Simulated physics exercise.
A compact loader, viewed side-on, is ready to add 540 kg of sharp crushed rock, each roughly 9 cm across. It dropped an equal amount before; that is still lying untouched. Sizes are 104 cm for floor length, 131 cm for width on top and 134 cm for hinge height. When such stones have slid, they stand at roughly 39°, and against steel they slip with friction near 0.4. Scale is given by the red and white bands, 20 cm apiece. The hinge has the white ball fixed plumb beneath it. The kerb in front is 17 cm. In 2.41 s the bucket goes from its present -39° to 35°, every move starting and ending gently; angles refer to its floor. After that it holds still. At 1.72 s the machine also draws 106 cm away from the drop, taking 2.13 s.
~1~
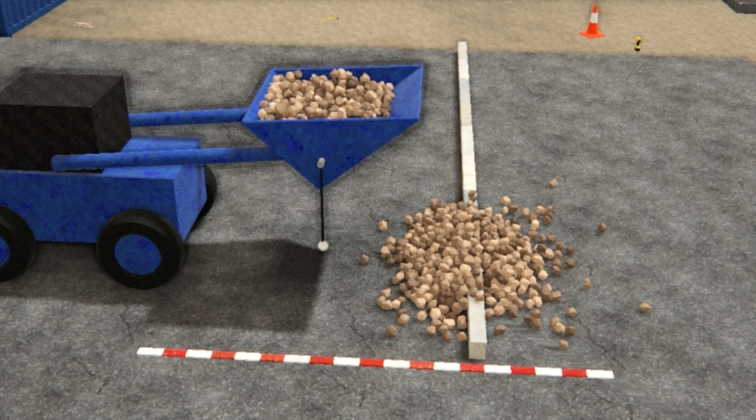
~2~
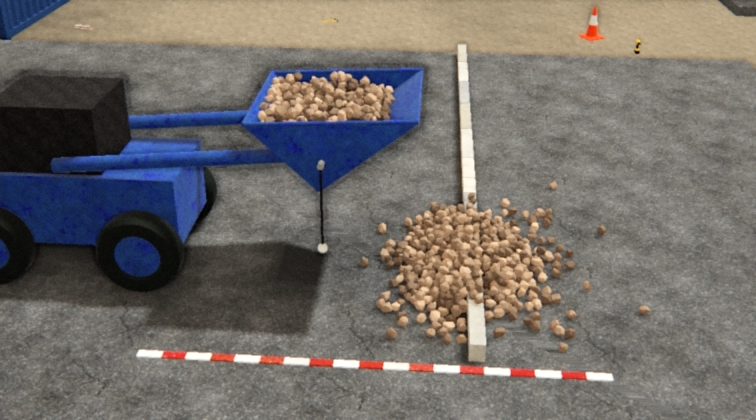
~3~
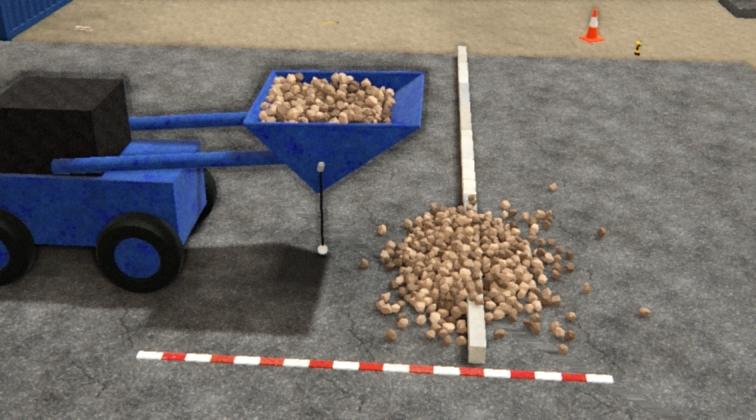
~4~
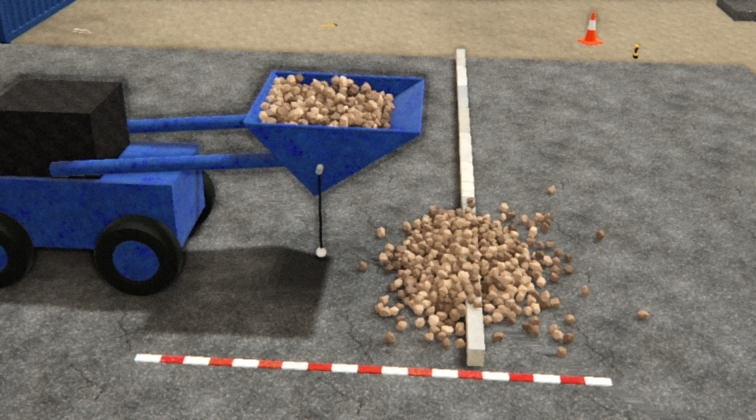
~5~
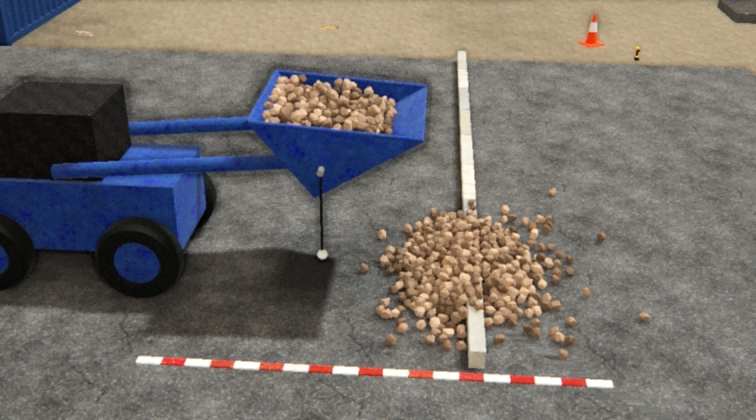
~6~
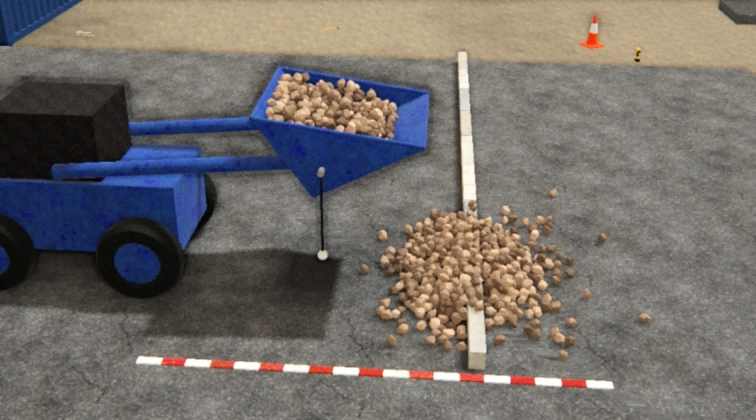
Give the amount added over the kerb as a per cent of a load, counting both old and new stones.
About 0 per cent of a load.
Then, 1.2 s after the last picture the floor is at 24°; in per cent of one load, 99 in the bucket, 67 on this side of the kerb, 33 over the kerb; the foremost stones are at (578, 253).
Then, 1.9 s after the last picture the floor is at 35°; in per cent of one load, 31 in the bucket, 136 on this side of the kerb, 33 over the kerb; the foremost stones are at (578, 253).
Then, 3.7 s after the last picture the floor is at 35°; in per cent of one load, 0 in the bucket, 166 on this side of the kerb, 34 over the kerb; the foremost stones are at (578, 253).
Then, 6.6 s after the last picture the floor is at 35°; in per cent of one load, 0 in the bucket, 166 on this side of the kerb, 34 over the kerb; the foremost stones are at (578, 253). Net gain over the kerb, 0.
